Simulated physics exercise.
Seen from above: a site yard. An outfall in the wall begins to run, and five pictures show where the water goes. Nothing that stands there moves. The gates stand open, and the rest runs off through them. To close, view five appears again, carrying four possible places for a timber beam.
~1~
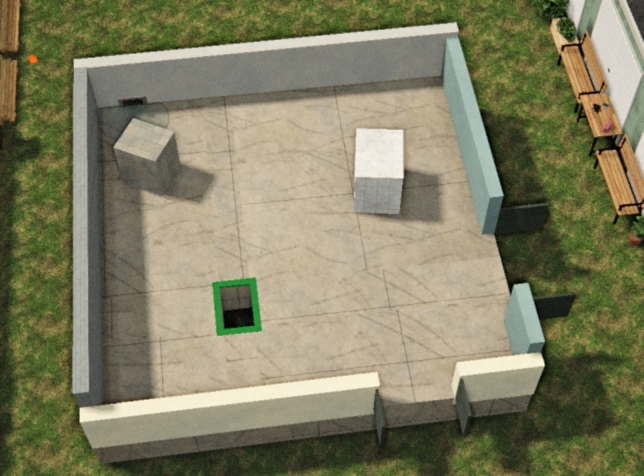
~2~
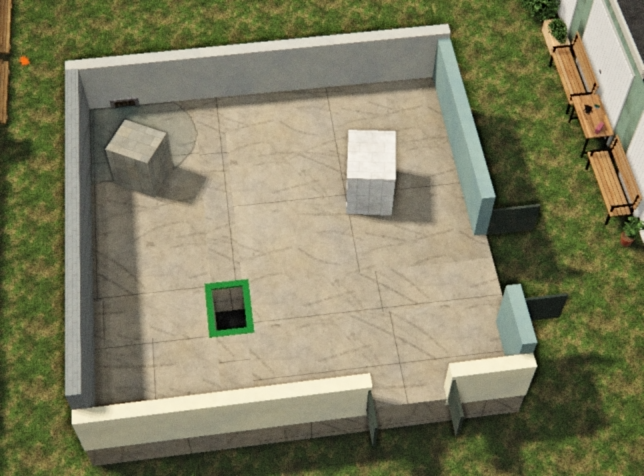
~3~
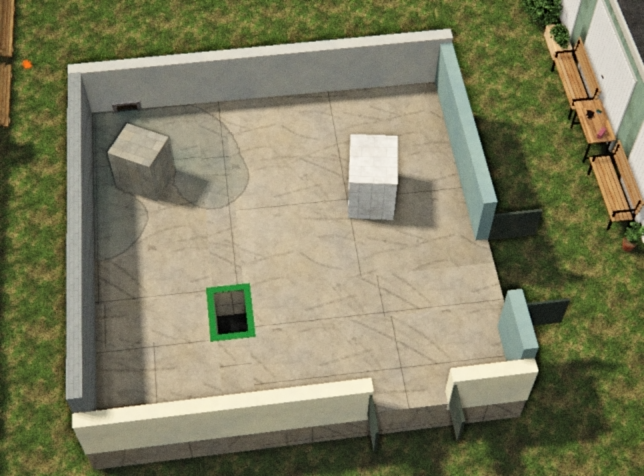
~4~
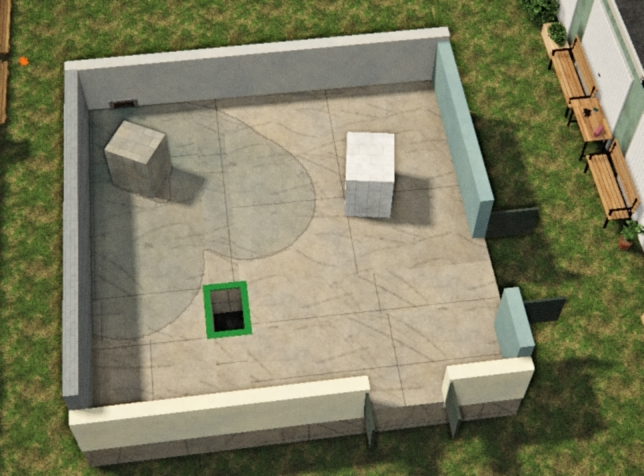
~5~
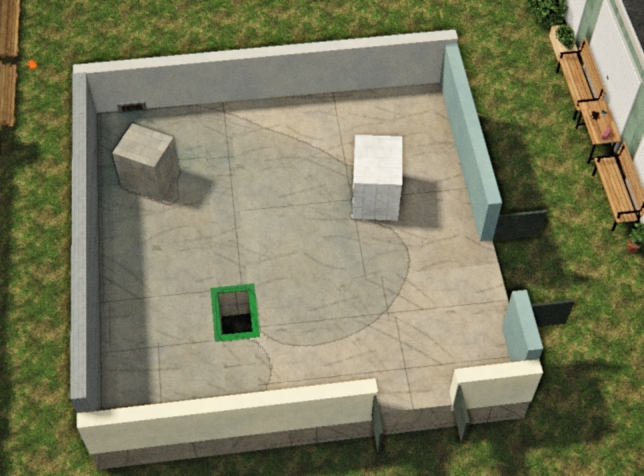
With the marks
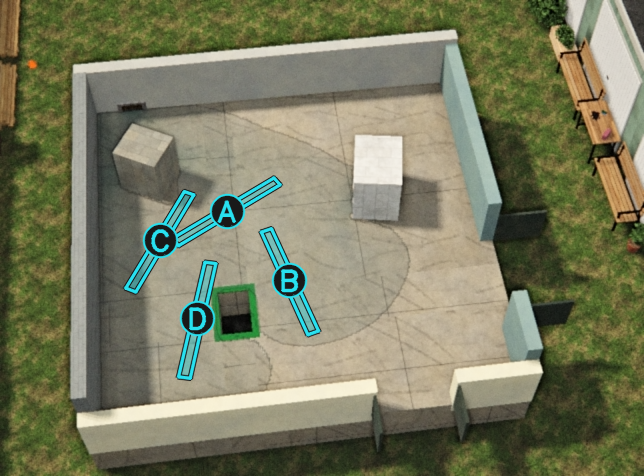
Water spreads from the upper left across the paved yard and reaches the green-edged drain.
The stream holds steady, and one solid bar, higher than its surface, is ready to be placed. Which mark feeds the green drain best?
I would pick spot B.
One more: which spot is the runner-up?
That is spot A.
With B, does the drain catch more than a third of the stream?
No, it does not.
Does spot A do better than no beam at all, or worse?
Worse.
In cyan, A from (175, 242) to (277, 181); B from (266, 230) to (313, 332); C from (130, 290) to (189, 193); D from (184, 377) to (210, 262).
Choosing A, about 15 % of the stream goes into the green drain, about 84 % out by the gates.
Choosing B, about 23 % of the stream goes into the green drain, about 77 % out by the gates.
Choosing C, about 5 % of the stream goes into the green drain, about 94 % out by the gates.
Choosing D, about 5 % of the stream goes into the green drain, about 95 % out by the gates.
